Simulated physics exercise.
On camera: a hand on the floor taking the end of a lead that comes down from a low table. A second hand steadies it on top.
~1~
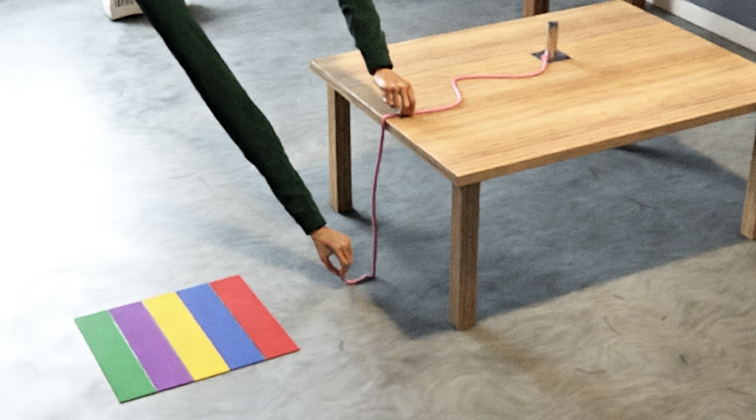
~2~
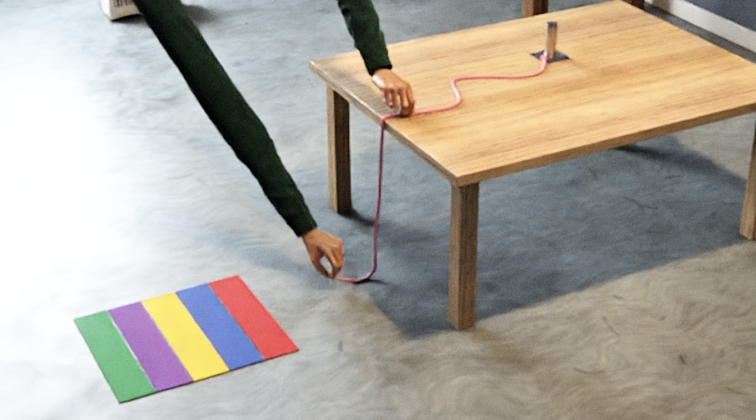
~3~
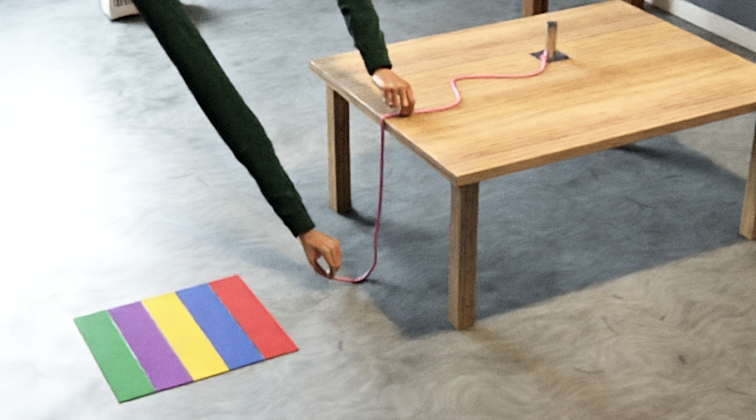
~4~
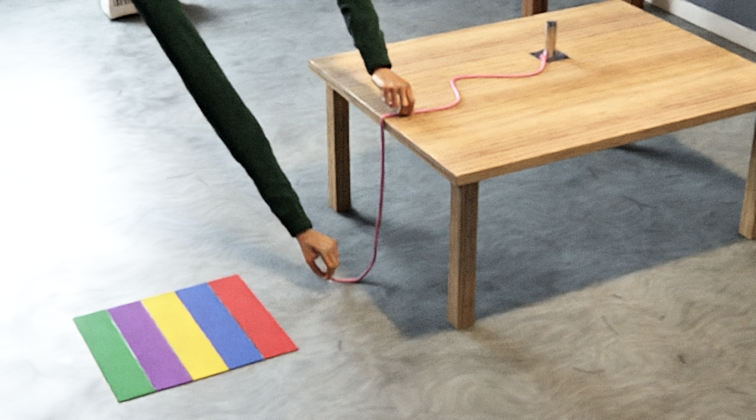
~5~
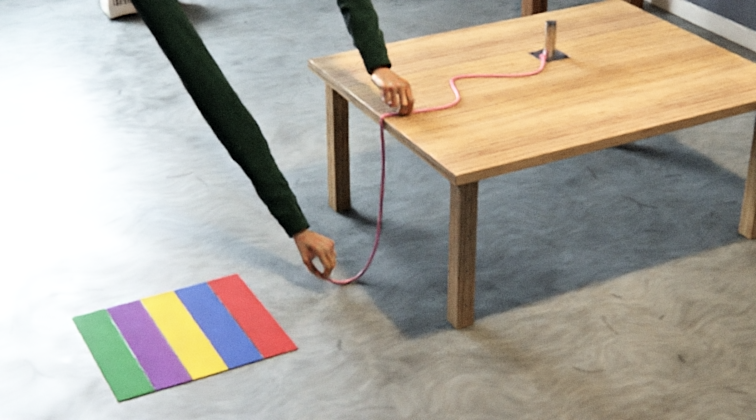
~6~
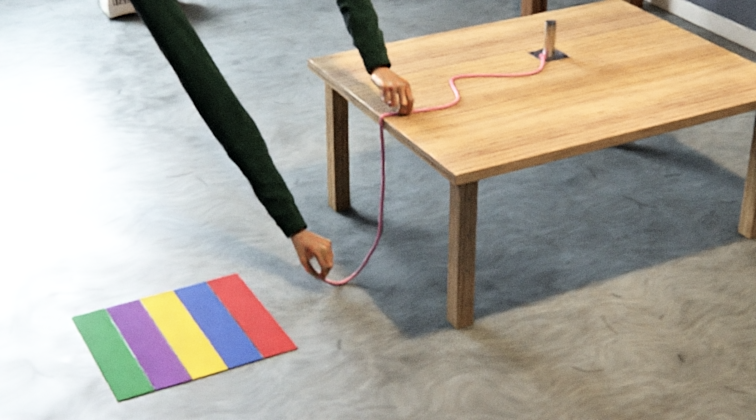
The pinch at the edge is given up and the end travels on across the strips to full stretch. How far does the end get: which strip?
It gets as far as the yellow strip.
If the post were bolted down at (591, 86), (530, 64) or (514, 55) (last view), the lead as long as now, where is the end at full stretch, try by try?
About (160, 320), (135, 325) and (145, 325).
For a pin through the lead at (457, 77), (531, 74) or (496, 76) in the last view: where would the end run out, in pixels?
About (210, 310), (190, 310) and (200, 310).
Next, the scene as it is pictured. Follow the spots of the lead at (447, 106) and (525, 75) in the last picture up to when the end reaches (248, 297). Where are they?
About (393, 109), and the other about (501, 70).
Soon after, end near (248, 297); over red.
After that, end near (203, 309); over blue.
At the stop, end near (177, 316); over yellow. The yellow one.
